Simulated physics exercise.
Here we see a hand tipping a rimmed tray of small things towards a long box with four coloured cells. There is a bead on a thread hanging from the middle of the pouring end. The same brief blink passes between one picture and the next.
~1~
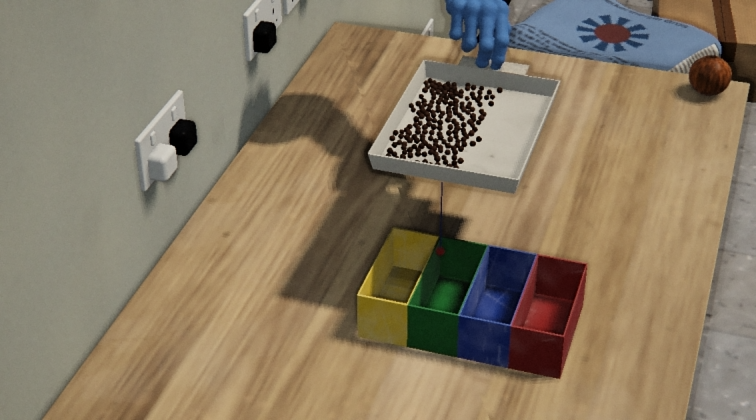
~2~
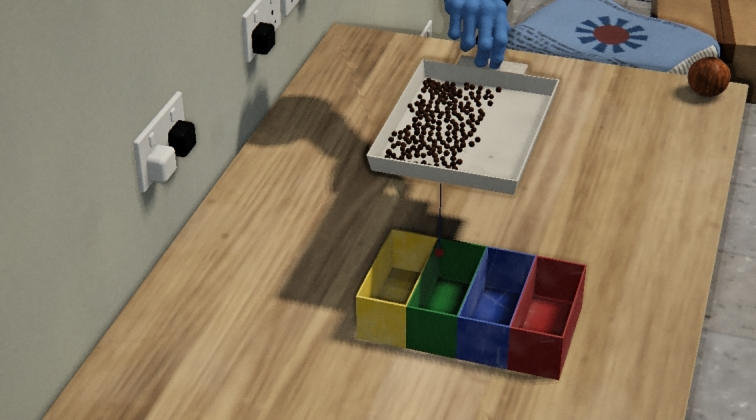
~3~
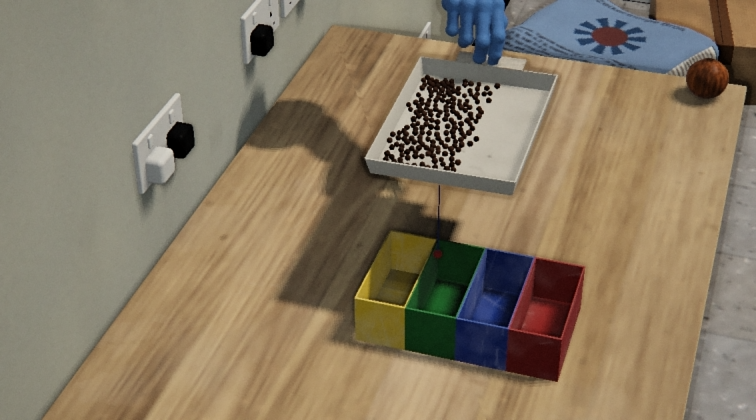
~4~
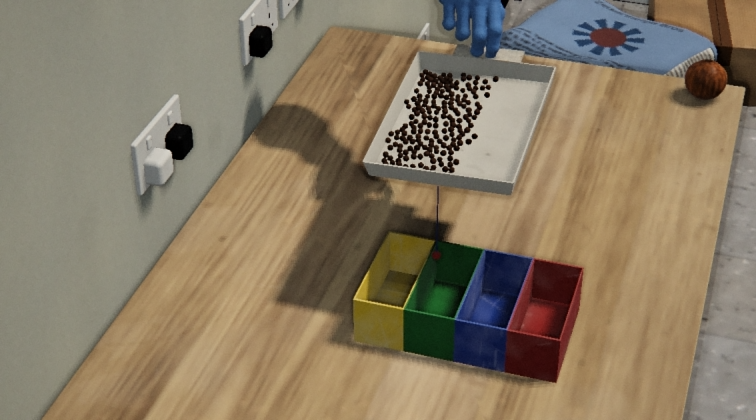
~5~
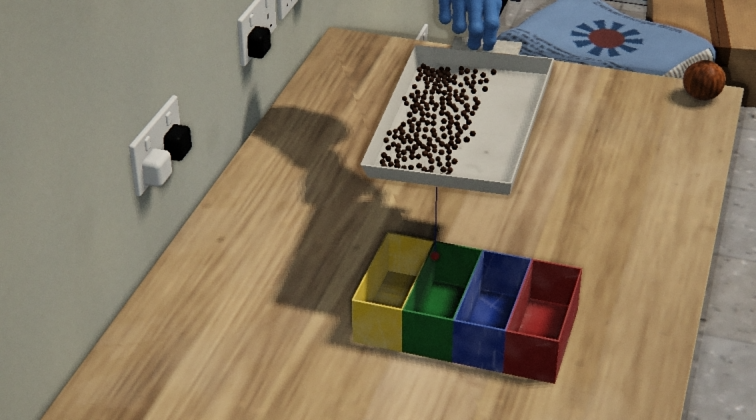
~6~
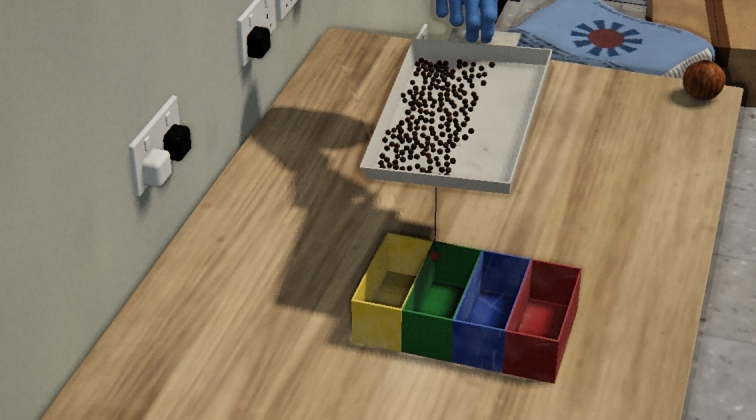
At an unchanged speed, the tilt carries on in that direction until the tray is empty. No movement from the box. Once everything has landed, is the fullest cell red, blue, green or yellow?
It is the yellow cell.
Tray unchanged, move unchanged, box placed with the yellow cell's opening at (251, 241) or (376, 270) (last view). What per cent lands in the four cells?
Around 100 percent the first time, around 80 percent the second.
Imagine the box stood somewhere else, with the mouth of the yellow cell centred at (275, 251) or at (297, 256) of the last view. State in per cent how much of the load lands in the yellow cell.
It comes to roughly 0 per cent in one try and roughly 0 per cent in the next.
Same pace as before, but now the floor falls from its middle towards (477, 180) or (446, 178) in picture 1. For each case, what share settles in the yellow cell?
0 %, give or take, and then 40 %.
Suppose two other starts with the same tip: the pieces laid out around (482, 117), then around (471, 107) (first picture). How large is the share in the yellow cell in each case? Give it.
Around 50 percent the first time, around 40 percent the second.
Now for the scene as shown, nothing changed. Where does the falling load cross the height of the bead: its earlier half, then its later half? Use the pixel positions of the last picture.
It passes near (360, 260) first and then near (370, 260).
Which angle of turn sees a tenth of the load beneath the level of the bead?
Near 95 degrees.
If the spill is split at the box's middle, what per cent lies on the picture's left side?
My estimate is some 100 per cent.
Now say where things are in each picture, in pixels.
Corners of the pouring end at (373, 152) and (515, 177), level; middle of the load at (440, 122), allspice berries; bead on its thread at (440, 251); yellow cell at (382, 317); green cell at (433, 327); blue cell at (484, 337); red cell at (536, 348), in the first frame.
Corners of the pouring end at (372, 154) and (514, 178), level; middle of the load at (439, 123), in the second frame.
Corners of the pouring end at (370, 157) and (512, 179), tipped barely, lowest at the left corner; middle of the load at (437, 122), in the third frame.
Corners of the pouring end at (368, 160) and (510, 180), tipped a little, lowest at the left corner; middle of the load at (436, 119), in the fourth frame.
Corners of the pouring end at (366, 162) and (508, 180), tipped a little, lowest at the left corner; middle of the load at (434, 117), in the fifth frame.
Corners of the pouring end at (365, 164) and (507, 180), tipped a little, lowest at the left corner; middle of the load at (432, 114); yellow cell at (377, 322); green cell at (427, 332); blue cell at (478, 342); red cell at (531, 353), in the sixth frame.
Soon after the last picture, tray tipped steeply; all on the tray.
A little later, tray tipped right over; most on the tray; a small part falling or outside the box.
Later still, tray tipped past a quarter turn; about a third in the yellow cell; a stray few in the green cell; about half falling or outside the box.
At rest, tray tipped past a quarter turn; about a third in the yellow cell; a stray few in the green cell; none in the red cell; none in the blue cell; about half outside the box.
